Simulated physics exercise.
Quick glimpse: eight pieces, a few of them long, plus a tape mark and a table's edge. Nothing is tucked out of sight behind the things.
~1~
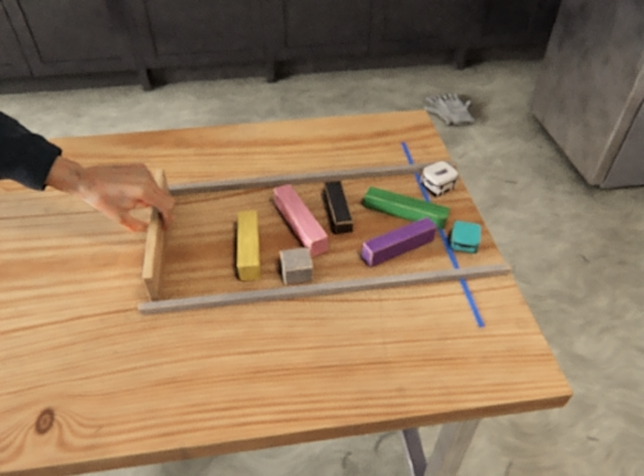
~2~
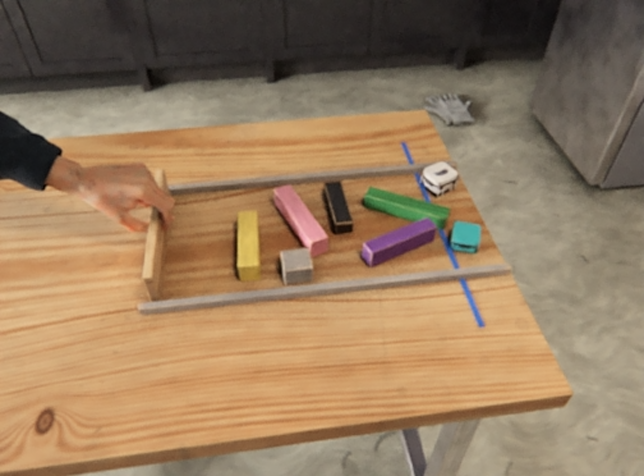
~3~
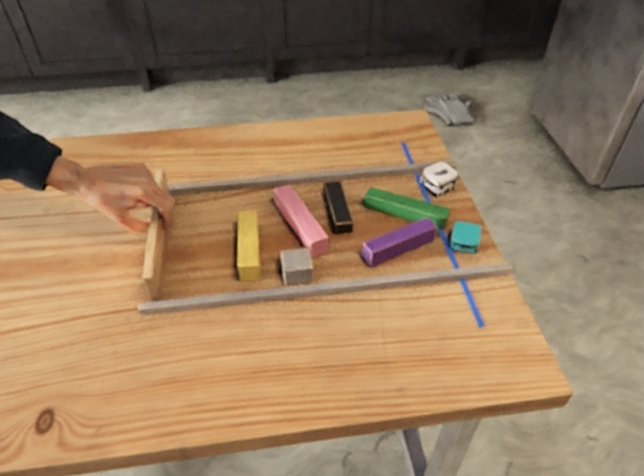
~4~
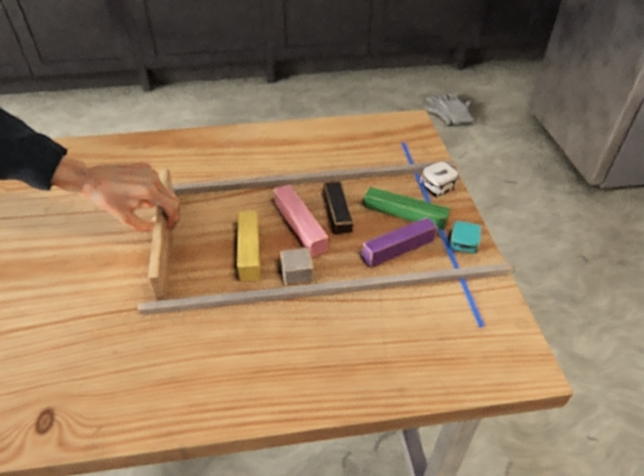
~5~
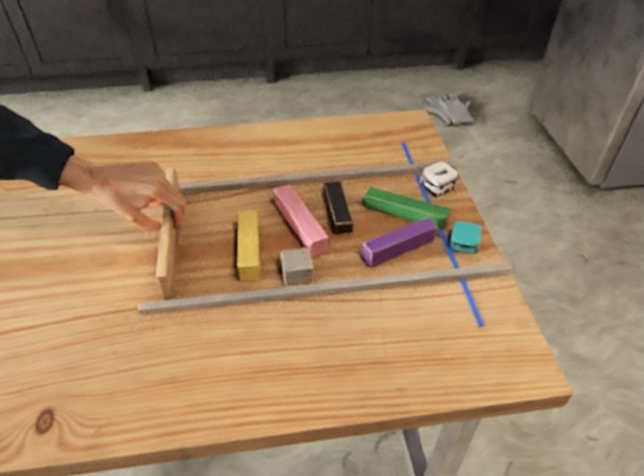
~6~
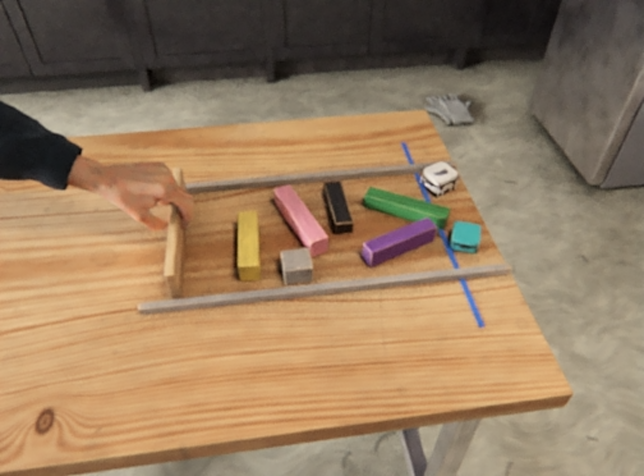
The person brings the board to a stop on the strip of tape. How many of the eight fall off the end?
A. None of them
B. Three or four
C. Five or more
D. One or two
Three or four (B).
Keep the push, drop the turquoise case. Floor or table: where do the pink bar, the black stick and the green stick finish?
So the pink bar keeps its place, the black stick keeps its place and the green stick goes down.
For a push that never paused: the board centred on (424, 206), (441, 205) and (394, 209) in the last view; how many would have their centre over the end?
4; 4; 0.
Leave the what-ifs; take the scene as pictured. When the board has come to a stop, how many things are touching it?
Counting them up gives 2.
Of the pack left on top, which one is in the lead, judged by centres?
Black stick.
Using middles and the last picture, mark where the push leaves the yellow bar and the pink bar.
In the last picture the yellow bar sits around (452, 225) and the pink bar around (461, 198).
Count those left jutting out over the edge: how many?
2 overhanging.
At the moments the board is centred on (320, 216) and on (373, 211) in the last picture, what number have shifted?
So 6, and at the other place 8.
Early on, none off yet; white case at rest near (439, 180); turquoise case at rest near (465, 238); green stick at rest near (406, 208).
Finally, the number that fall off is three or four; lost, purple stick, green stick, turquoise case and white case.
